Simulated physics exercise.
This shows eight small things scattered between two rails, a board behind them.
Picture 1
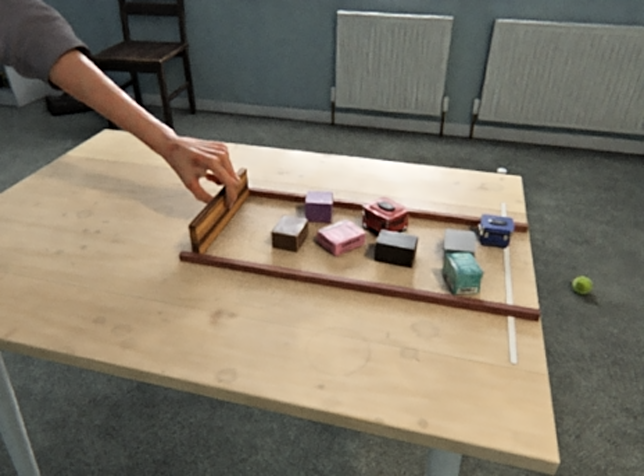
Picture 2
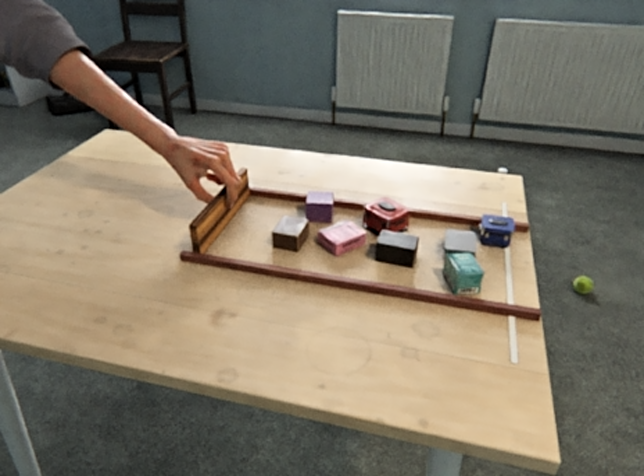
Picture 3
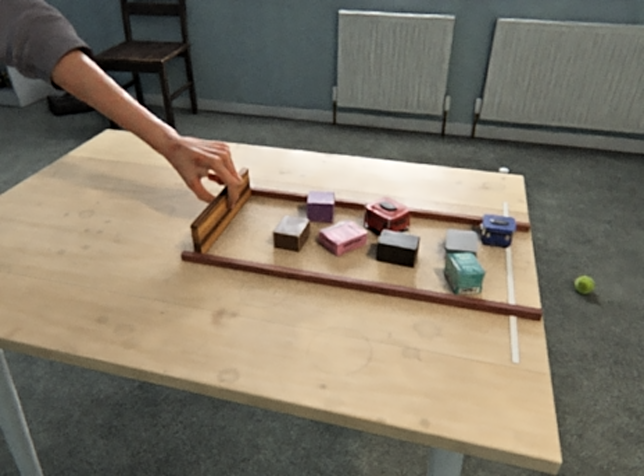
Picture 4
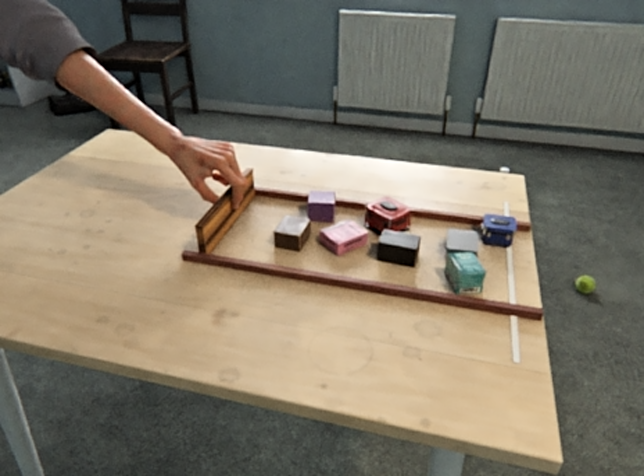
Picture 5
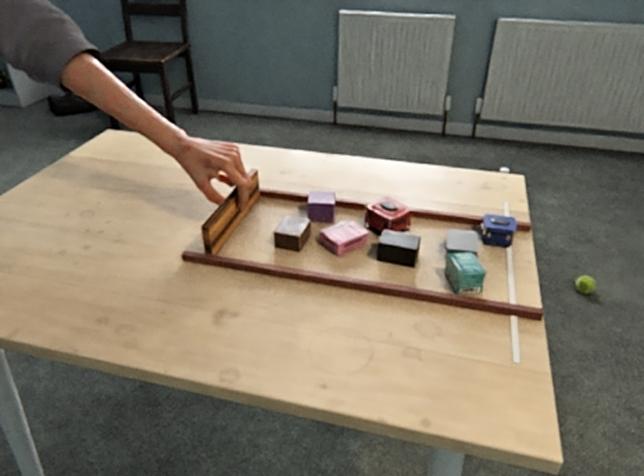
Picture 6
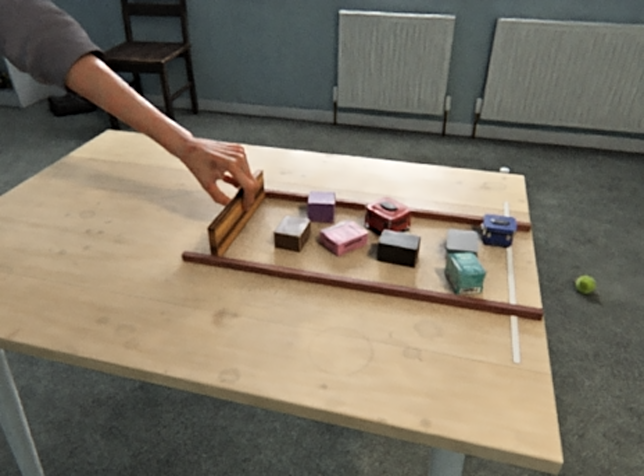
A hand reaching in from the left grips an upright wooden board between two dark red rails on a pale wooden table, seen from above at an angle in a grey-carpeted room with radiators. Brown, purple, pink, red and black objects lie ahead of it, with grey, turquoise and blue ones near white tape at right. The hand slides the board slightly rightward, touching none of them, while the view barely shifts.
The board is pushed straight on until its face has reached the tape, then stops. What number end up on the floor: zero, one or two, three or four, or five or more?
Here the number that fall off is five or more.
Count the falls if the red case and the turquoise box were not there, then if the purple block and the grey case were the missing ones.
Fallen: 4, and 3 in the other try.
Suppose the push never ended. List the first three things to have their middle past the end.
In order: The turquoise box, the blue case, the grey case.
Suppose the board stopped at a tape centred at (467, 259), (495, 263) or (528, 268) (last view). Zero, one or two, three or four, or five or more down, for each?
One after another: 3 or 4; 5 or more; five or over.
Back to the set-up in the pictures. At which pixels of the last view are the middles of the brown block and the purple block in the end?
The brown block stops around (529, 267); the purple block around (526, 235).
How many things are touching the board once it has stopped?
It touches 2.
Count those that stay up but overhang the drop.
It comes to 2.
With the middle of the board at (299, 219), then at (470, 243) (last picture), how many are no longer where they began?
First 3, then 8.
A little later, none off yet; blue case at rest near (498, 231); turquoise box at rest near (465, 273); grey case at rest near (461, 247).
Next, none off yet; blue case moving near (505, 231); turquoise box shifted well along near (531, 291); grey case shifted about its own width near (501, 251).
When it is over, the number that fall off is five or more; down, pink box, red case, black block, grey case, turquoise box and blue case.
